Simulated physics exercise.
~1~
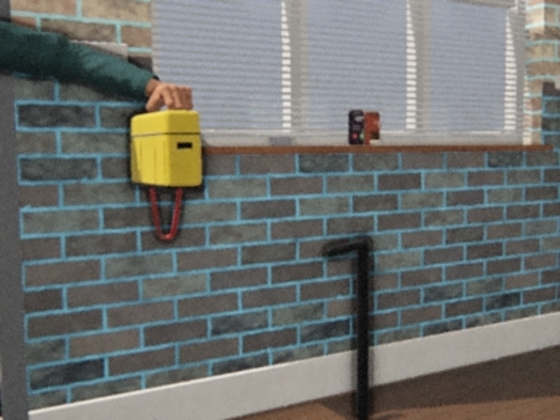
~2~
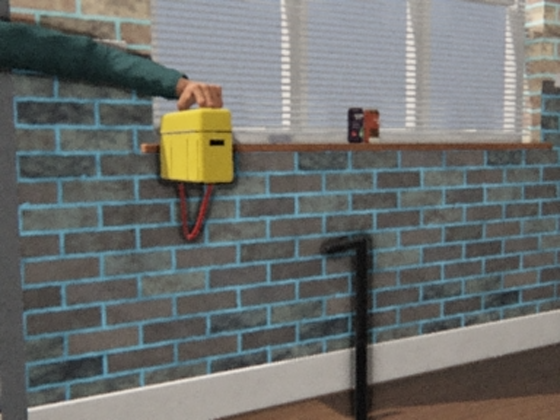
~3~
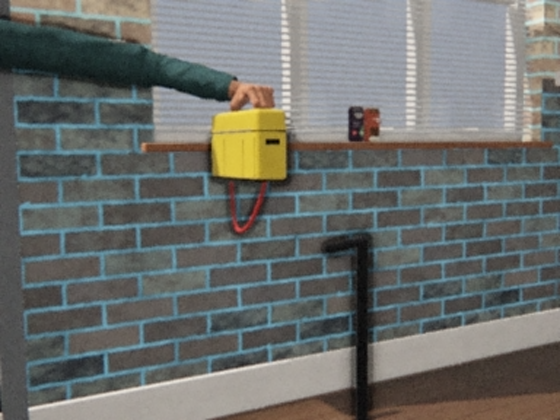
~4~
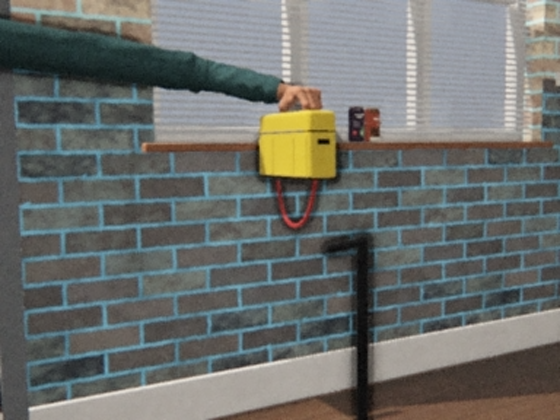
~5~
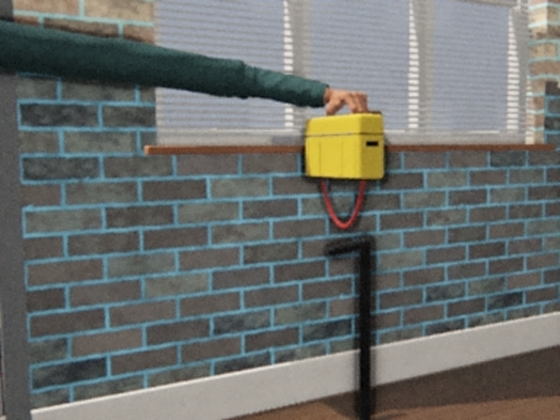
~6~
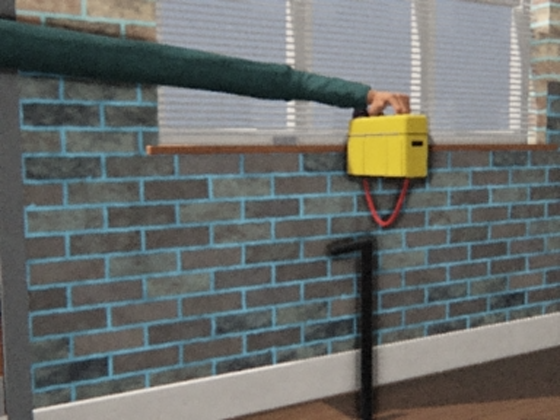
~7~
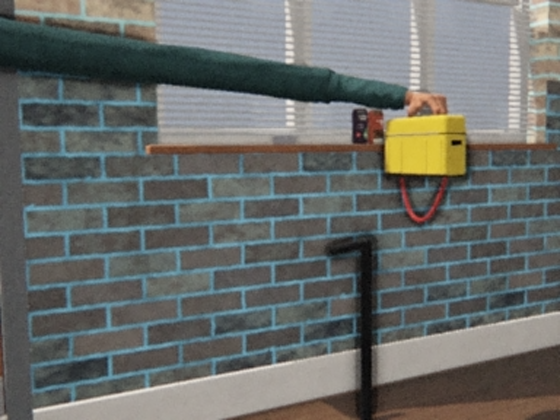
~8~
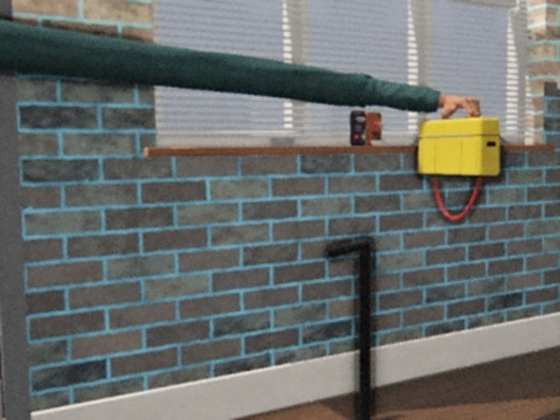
A hand carrying a yellow case rightward along a brick wall, its red loop passing clear above a black post.
